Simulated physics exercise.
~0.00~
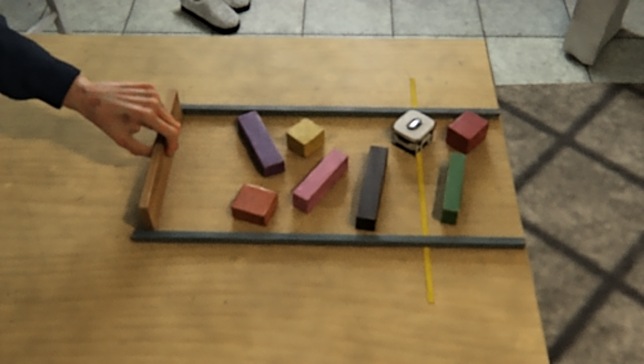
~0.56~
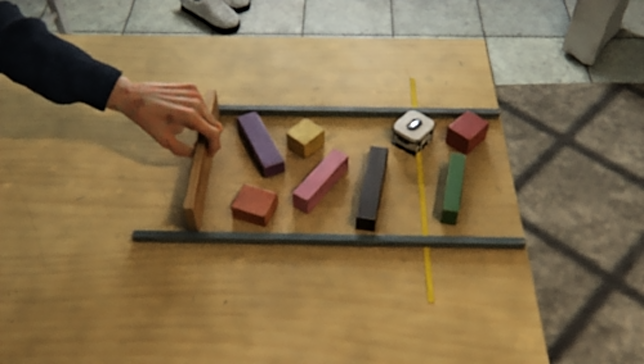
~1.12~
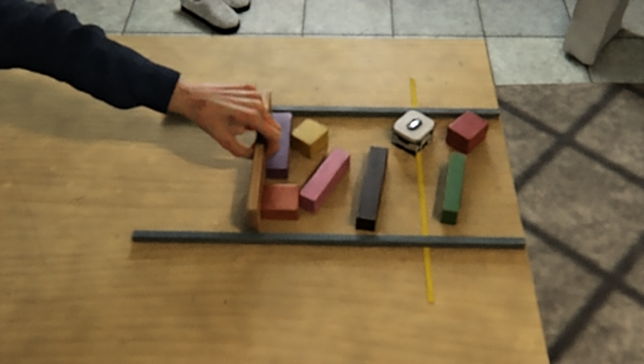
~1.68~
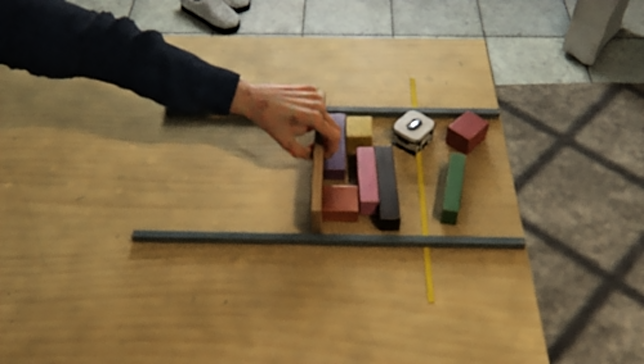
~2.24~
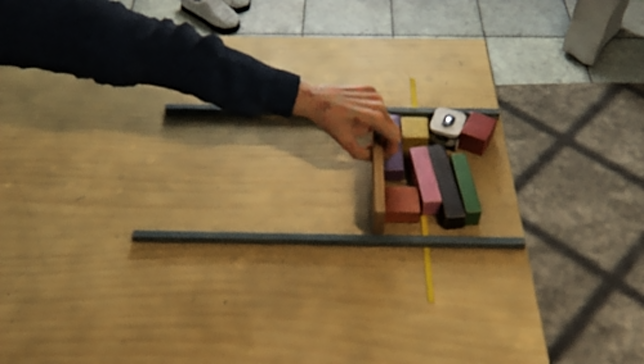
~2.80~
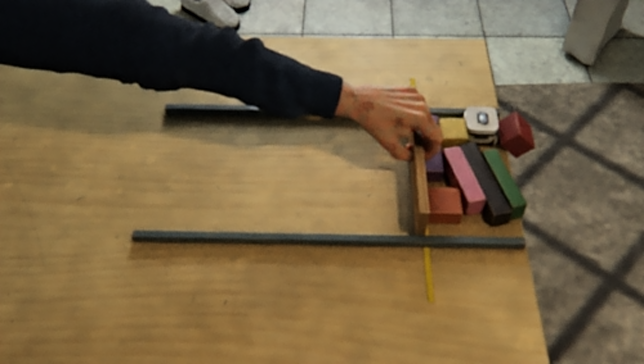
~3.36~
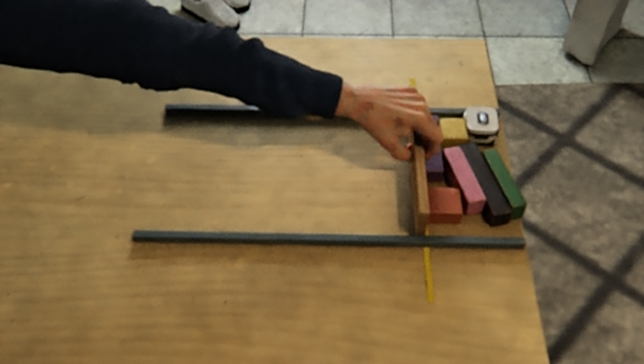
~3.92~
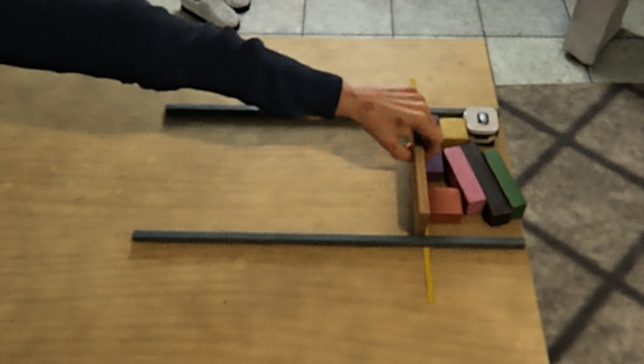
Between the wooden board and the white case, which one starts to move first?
The wooden board starts to move first. The white case stays at rest until the board has pushed the bars and blocks well along the channel.
